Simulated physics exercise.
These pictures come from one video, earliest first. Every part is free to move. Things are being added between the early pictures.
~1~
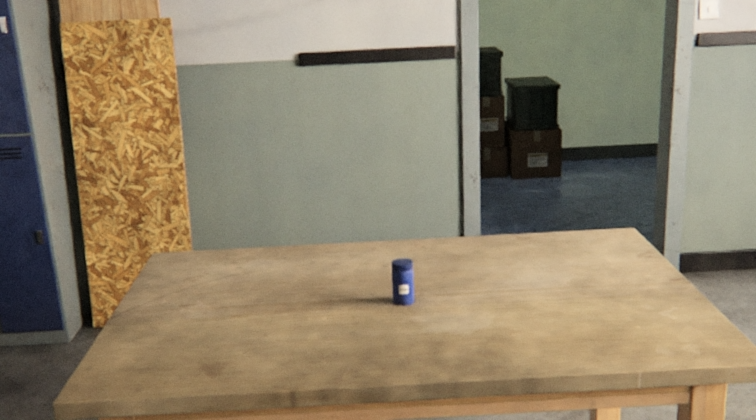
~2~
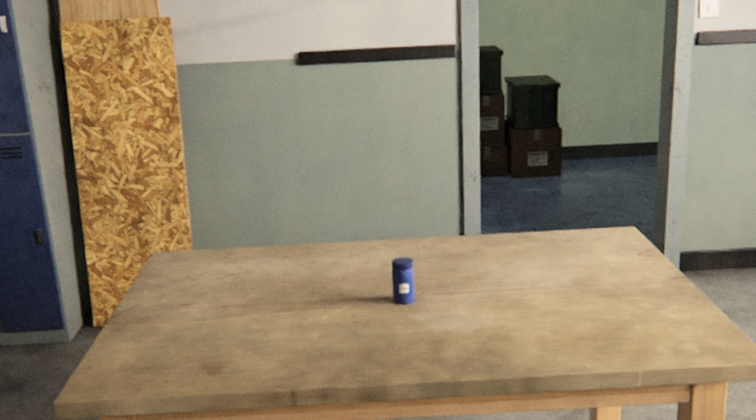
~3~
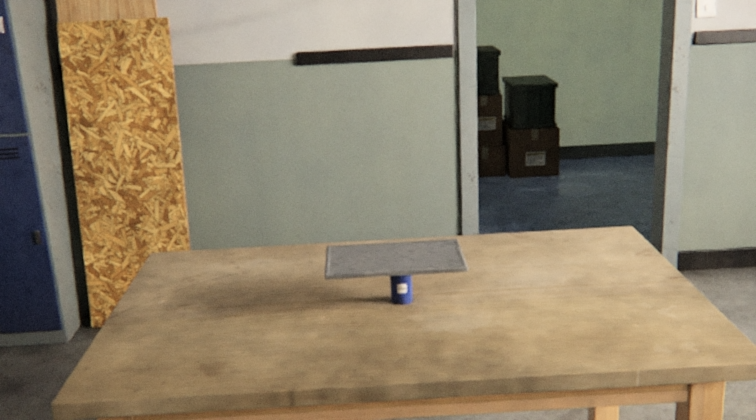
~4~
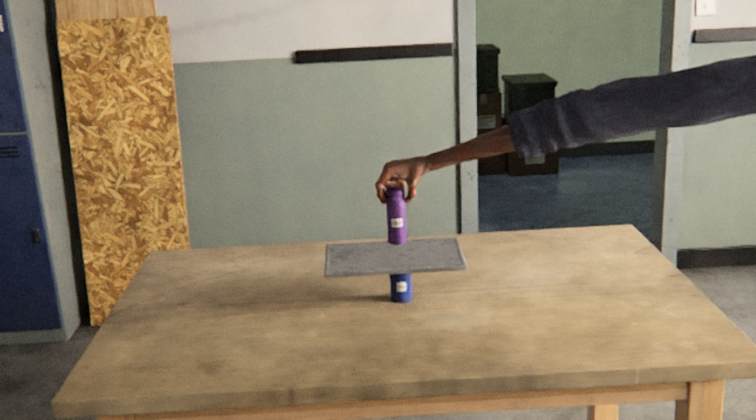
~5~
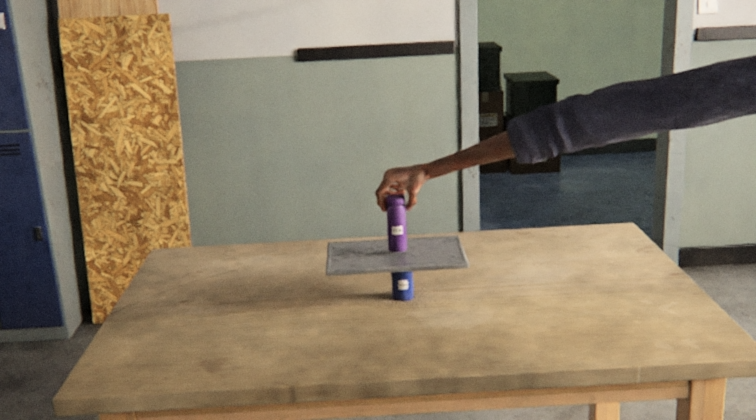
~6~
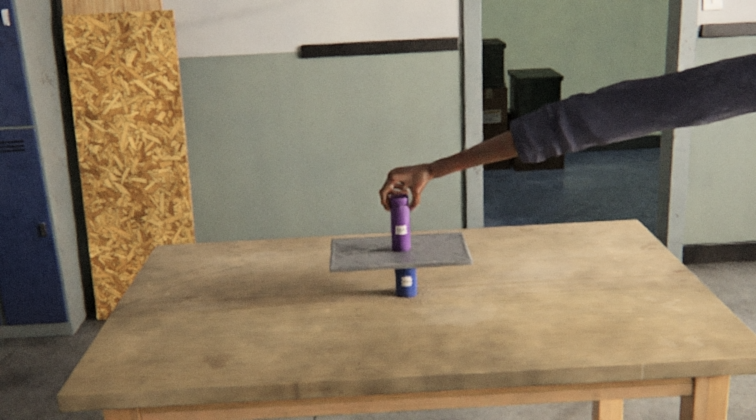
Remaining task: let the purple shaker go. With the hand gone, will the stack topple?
Pretty clearly, it is secure there.
Then, 0.10 s past the last view, things are still on the move.
Then, 0.50 s past the last view, nothing moves.
Then, 0.80 s past the last view, purple shaker resting near (400, 223).
Finally, all 3 still in place. Final places as the last picture's camera would see them, purple shaker near (400, 223). The stack holds.
